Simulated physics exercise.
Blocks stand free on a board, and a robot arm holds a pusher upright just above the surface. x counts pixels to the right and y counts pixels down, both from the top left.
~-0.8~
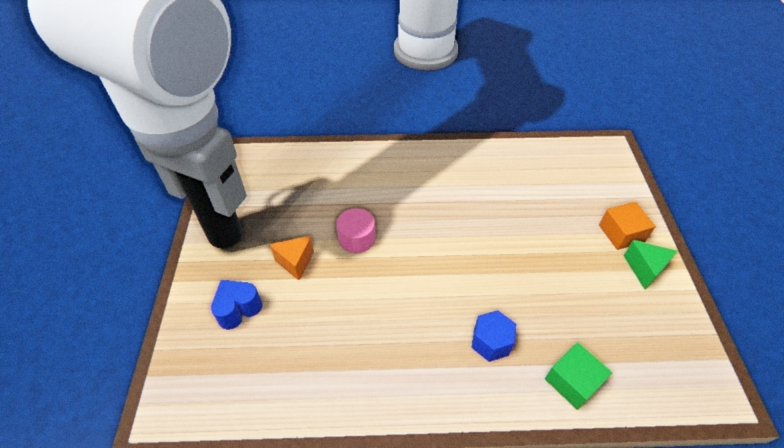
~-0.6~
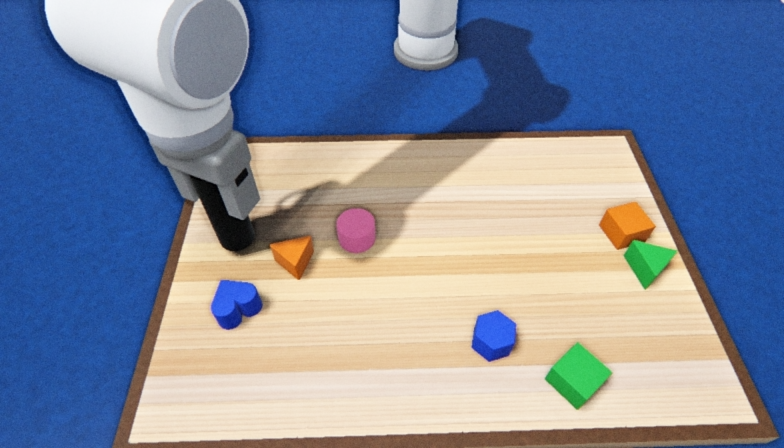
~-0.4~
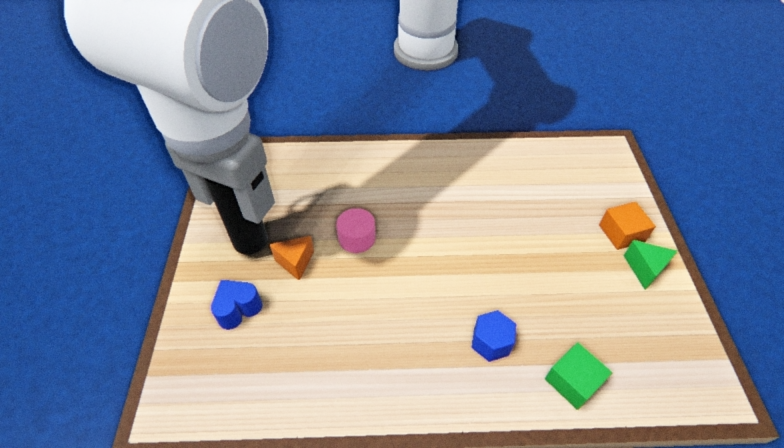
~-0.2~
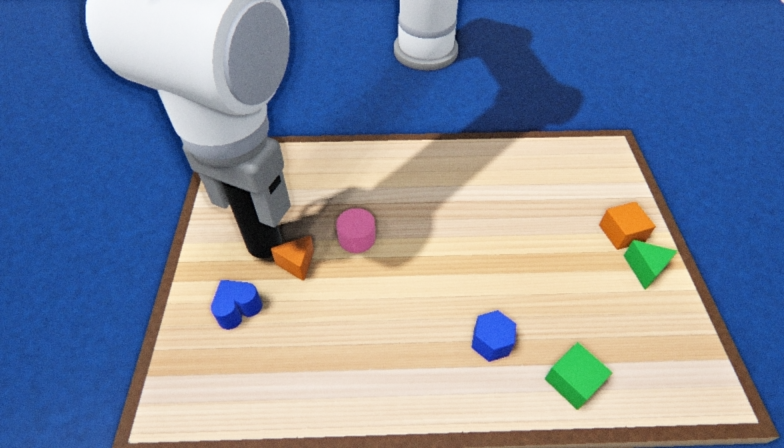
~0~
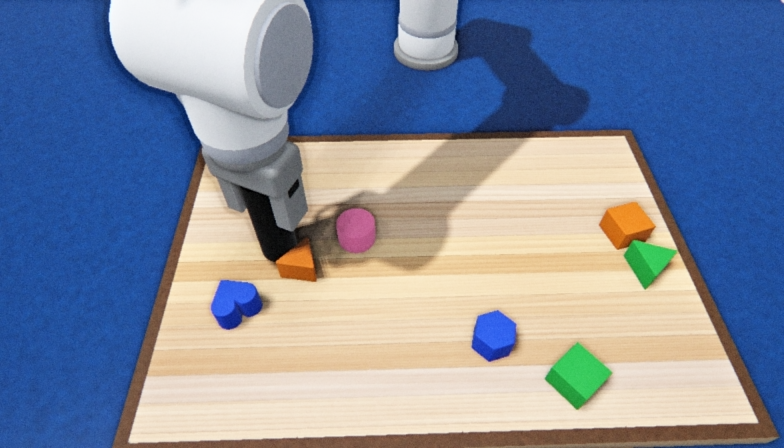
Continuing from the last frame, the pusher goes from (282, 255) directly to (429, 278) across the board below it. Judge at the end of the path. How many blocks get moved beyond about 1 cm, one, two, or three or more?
One block moves.
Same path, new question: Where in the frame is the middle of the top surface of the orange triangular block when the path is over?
The centre of its top face lies at (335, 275).
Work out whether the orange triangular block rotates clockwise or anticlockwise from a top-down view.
Looking down on the board, it turns clockwise.
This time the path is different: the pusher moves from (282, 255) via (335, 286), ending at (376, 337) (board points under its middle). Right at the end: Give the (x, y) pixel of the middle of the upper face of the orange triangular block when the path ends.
That would be at about pixel (407, 328).
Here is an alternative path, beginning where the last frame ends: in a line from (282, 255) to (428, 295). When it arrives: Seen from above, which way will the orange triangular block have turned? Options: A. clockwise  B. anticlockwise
I choose A.
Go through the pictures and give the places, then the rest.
Pusher's lower end (225, 235); blue heart-shaped block (232, 295); orange triangular block (292, 248); pink circle (356, 222), in the first frame.
Pusher (237, 238); blocks still, in the second frame.
Pusher (250, 241); blocks still, in the third frame.
Pusher (265, 244); orange triangular block (294, 249), in the fourth frame.
Pusher (280, 248); blue heart-shaped block (232, 295); orange triangular block (299, 255); pink circle (356, 222), in the fifth frame.
What follows on the original path. One third of the way, pusher (329, 255); orange triangular block (331, 272), turned 40° clockwise.
Two thirds of the way, pusher (380, 263); orange triangular block (335, 275), turned 55° clockwise; pink circle (359, 221).
At the end, pusher (430, 271); blue heart-shaped block still; orange triangular block (335, 275), turned 55° clockwise; pink circle (359, 221).
